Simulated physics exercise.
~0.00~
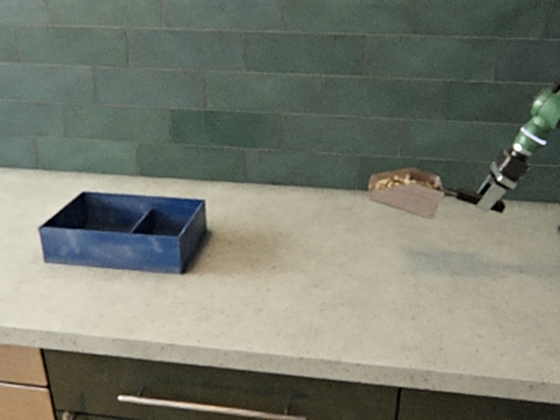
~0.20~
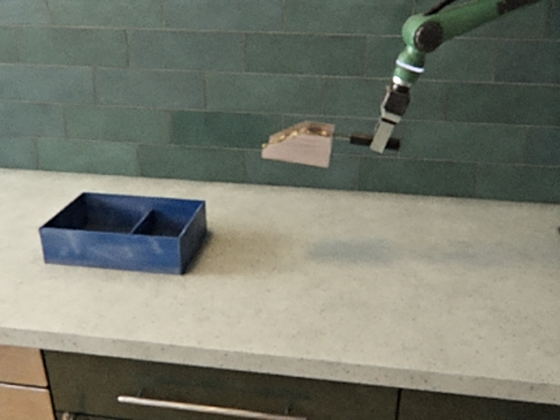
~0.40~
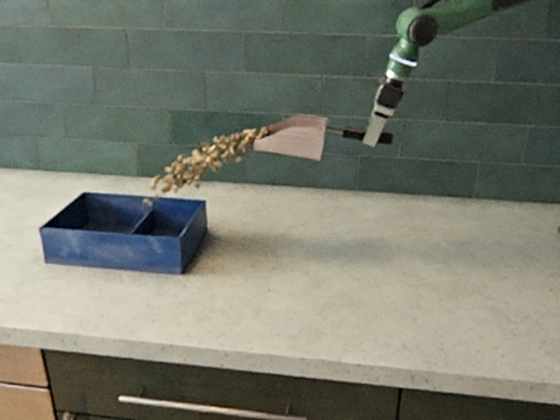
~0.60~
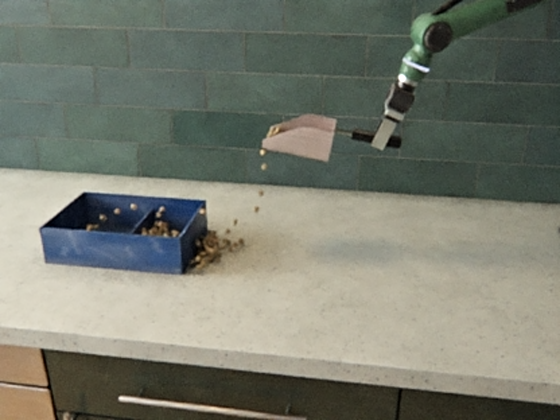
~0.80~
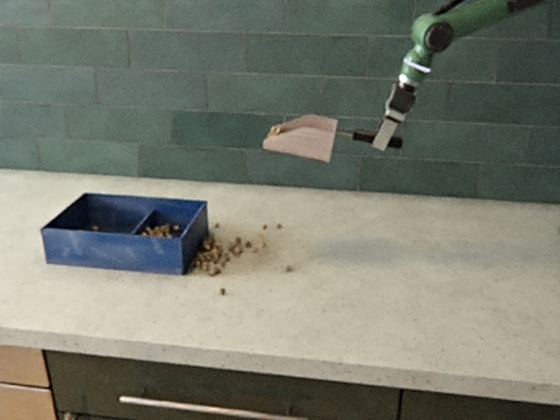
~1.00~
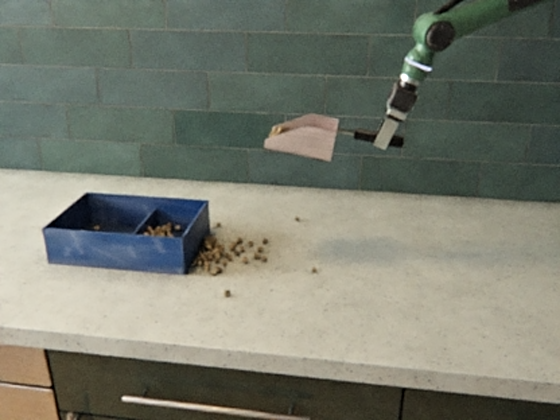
A green robot arm flings pebbles from a scoop into a blue bin, spilling many beside it.
